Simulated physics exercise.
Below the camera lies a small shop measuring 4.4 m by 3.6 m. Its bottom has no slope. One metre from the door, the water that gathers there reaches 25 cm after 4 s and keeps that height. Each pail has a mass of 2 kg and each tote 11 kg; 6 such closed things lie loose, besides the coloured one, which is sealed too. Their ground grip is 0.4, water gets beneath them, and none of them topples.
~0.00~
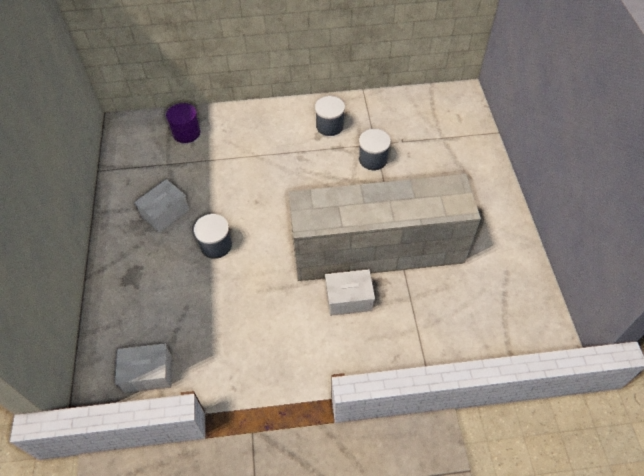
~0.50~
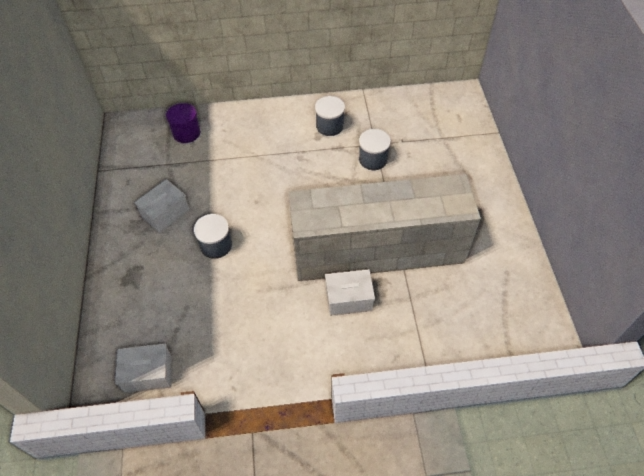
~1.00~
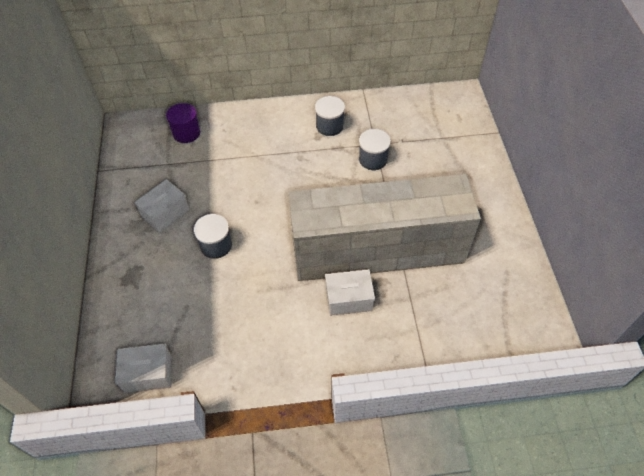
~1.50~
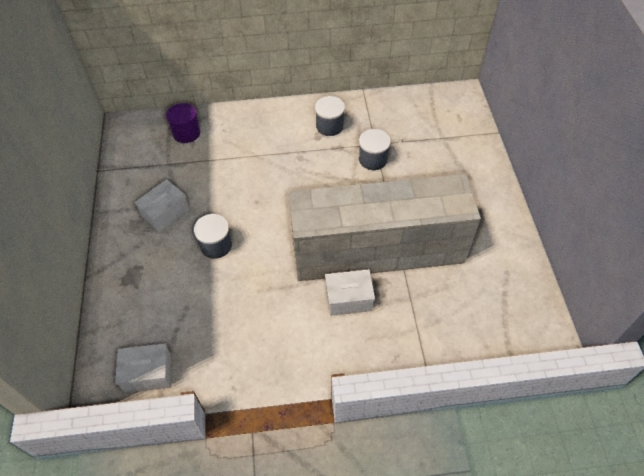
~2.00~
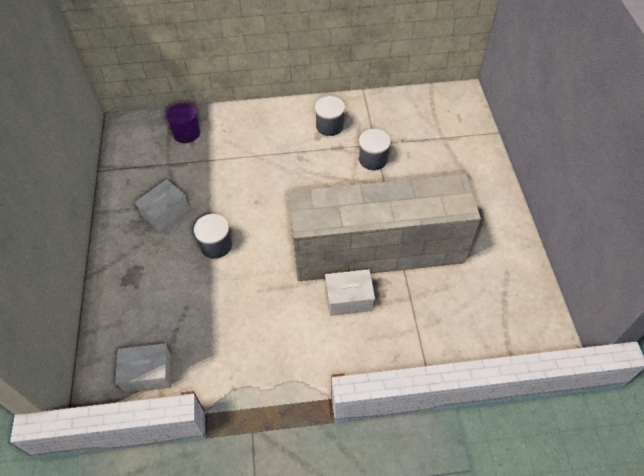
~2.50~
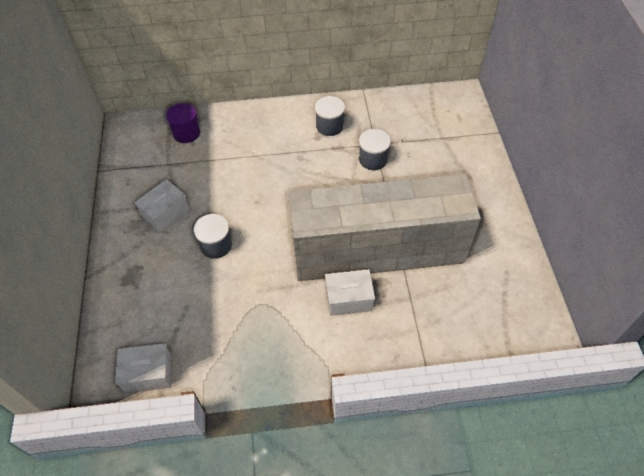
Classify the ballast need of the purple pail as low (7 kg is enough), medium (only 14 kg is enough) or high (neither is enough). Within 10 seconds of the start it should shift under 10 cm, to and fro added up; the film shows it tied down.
High.
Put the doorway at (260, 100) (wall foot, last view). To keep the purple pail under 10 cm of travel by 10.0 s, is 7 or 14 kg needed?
Short version: The light mass is sufficient.
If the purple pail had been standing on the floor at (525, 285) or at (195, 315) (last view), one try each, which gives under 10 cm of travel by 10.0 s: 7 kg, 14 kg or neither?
In that order: Only the larger holds; neither holds.
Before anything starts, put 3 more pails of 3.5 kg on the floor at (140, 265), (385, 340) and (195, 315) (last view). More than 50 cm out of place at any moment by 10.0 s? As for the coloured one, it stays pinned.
The first comes out above the threshold, the second below the threshold, the third above the threshold.
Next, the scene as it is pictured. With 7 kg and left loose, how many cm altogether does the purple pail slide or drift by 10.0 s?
Adding it all up, something like 140 cm.
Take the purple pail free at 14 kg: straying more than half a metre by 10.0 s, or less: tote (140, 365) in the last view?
Verdict for this one: Under half a metre.
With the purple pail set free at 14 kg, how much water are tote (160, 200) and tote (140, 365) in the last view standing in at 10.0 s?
Depth approx. 14 cm / 6 cm.
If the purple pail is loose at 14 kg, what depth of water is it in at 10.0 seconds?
Close to 9 cm deep.
After 3.5 s the purple pail would be 0 cm from its start with 7 kg and 0 cm from its start with 14 kg; 0 cm of water round it then.
After 4.5 s the purple pail would be 0 cm from its start with 7 kg and 0 cm from its start with 14 kg; 0 cm of water round it then.
After 7.0 s the purple pail would be 39 cm from its start with 7 kg and 6 cm from its start with 14 kg; 11 cm of water round it then.
After 10.0 s the purple pail would be 32 cm from its start with 7 kg and 148 cm from its start with 14 kg; 9 cm of water round it then.
